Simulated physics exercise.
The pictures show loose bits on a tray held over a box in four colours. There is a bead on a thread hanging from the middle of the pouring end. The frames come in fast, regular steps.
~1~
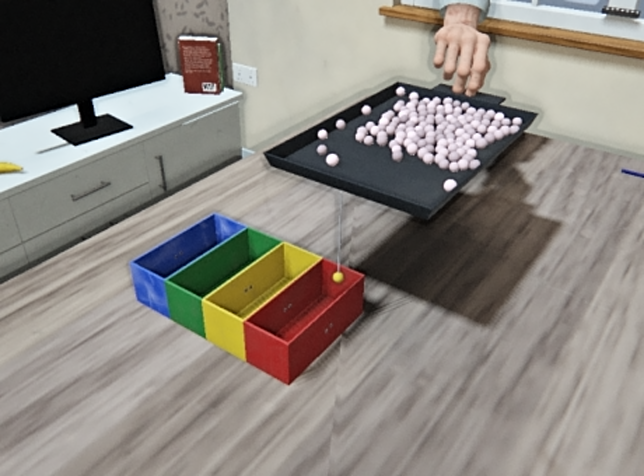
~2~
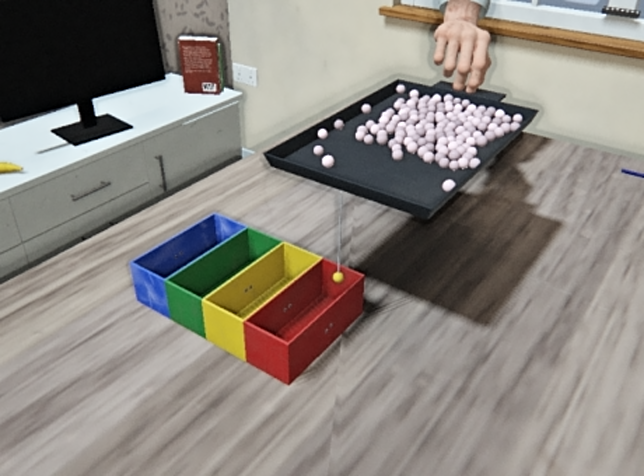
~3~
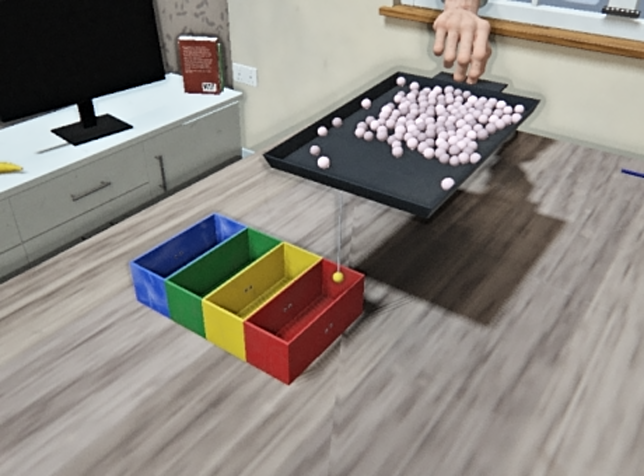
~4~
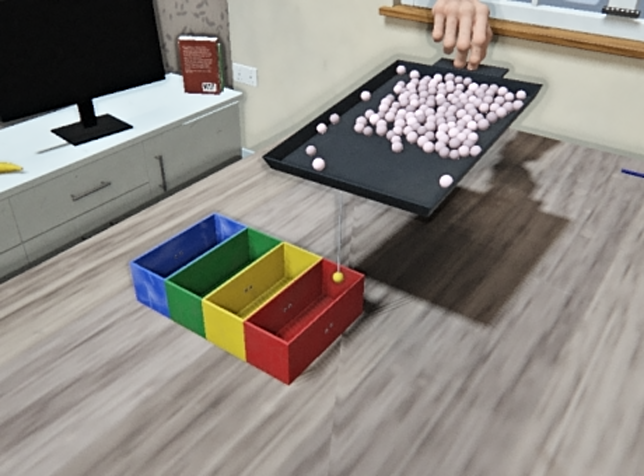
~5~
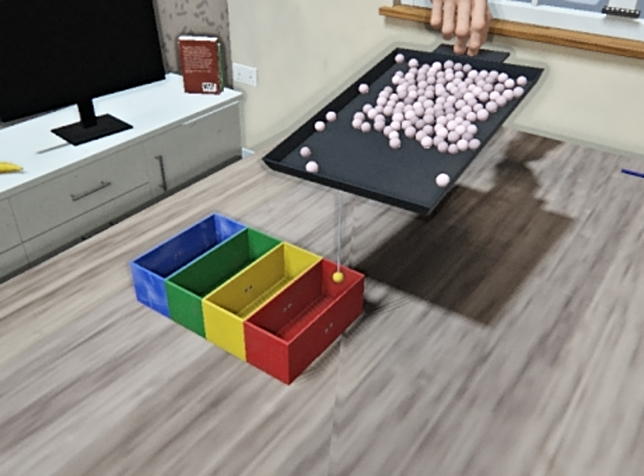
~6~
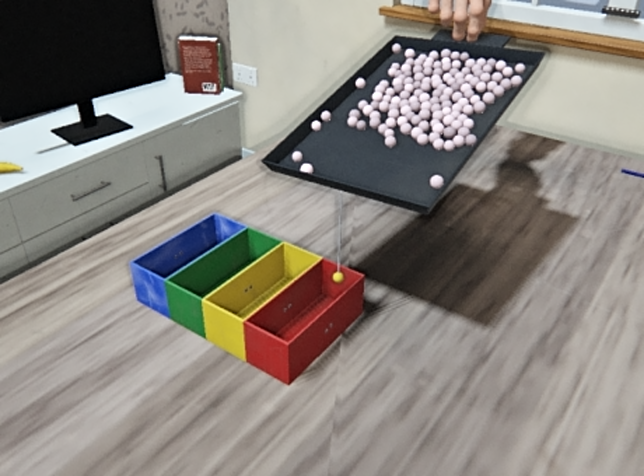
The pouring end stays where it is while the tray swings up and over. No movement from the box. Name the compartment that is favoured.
Yellow.
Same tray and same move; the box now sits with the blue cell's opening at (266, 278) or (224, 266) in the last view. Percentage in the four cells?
Roughly 80 %, then roughly 90 %.
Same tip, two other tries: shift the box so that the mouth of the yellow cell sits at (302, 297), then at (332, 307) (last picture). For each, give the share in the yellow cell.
Respectively 30 percent and 10 percent.
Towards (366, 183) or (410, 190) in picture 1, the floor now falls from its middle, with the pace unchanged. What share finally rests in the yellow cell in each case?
I'd say roughly 10 percent with the first slope, 0 percent with the other.
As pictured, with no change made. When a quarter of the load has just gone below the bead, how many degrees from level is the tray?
Close to 55 degrees, I reckon.
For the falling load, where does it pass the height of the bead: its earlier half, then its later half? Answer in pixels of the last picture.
The opening part goes through (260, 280); what follows goes through (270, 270).
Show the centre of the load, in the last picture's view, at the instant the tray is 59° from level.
Roughly at (294, 191).
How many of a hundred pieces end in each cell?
Blue cell: Around 0 percent; green cell: Around 10 percent; yellow cell: Around 50 percent; red cell: Around 20 percent.
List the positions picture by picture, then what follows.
In the first frame, corners of the pouring end near (271, 152) and (429, 204), level; middle of the load near (441, 129), sugar pearls; bead on its thread near (338, 277); blue cell near (150, 287); green cell near (186, 306); yellow cell near (224, 326); red cell near (267, 349).
In the second frame, corners of the pouring end near (271, 153) and (429, 204), level; middle of the load near (442, 127).
In the third frame, corners of the pouring end near (270, 154) and (428, 203), tipped barely, lowest at the left corner; middle of the load near (442, 121).
In the fourth frame, corners of the pouring end near (270, 155) and (428, 202), tipped a little, lowest at the left corner; middle of the load near (442, 111).
In the fifth frame, corners of the pouring end near (269, 157) and (427, 202), tipped a little, lowest at the left corner; middle of the load near (441, 102), a little on the move.
In the sixth frame, corners of the pouring end near (269, 158) and (426, 201), tipped clearly, lowest at the left corner; middle of the load near (438, 95), all but a few on the move; blue cell near (150, 287); green cell near (186, 306); yellow cell near (224, 326); red cell near (267, 349).
Shortly afterwards, tray tipped steeply; near half on the tray; near a quarter in the yellow cell; a little in the red cell; a little in the green cell; near a quarter falling or outside the box.
Next, tray tipped right over; near half in the yellow cell; near a quarter in the red cell; a little in the green cell; near a quarter falling or outside the box.
Some moments later, tray tipped past a quarter turn; near half in the yellow cell; near a quarter in the red cell; a little in the green cell; a little falling or outside the box.
In the end, tray tipped past a quarter turn; near half in the yellow cell; near a quarter in the red cell; a little in the green cell; none at all in the blue cell; a little outside the box.
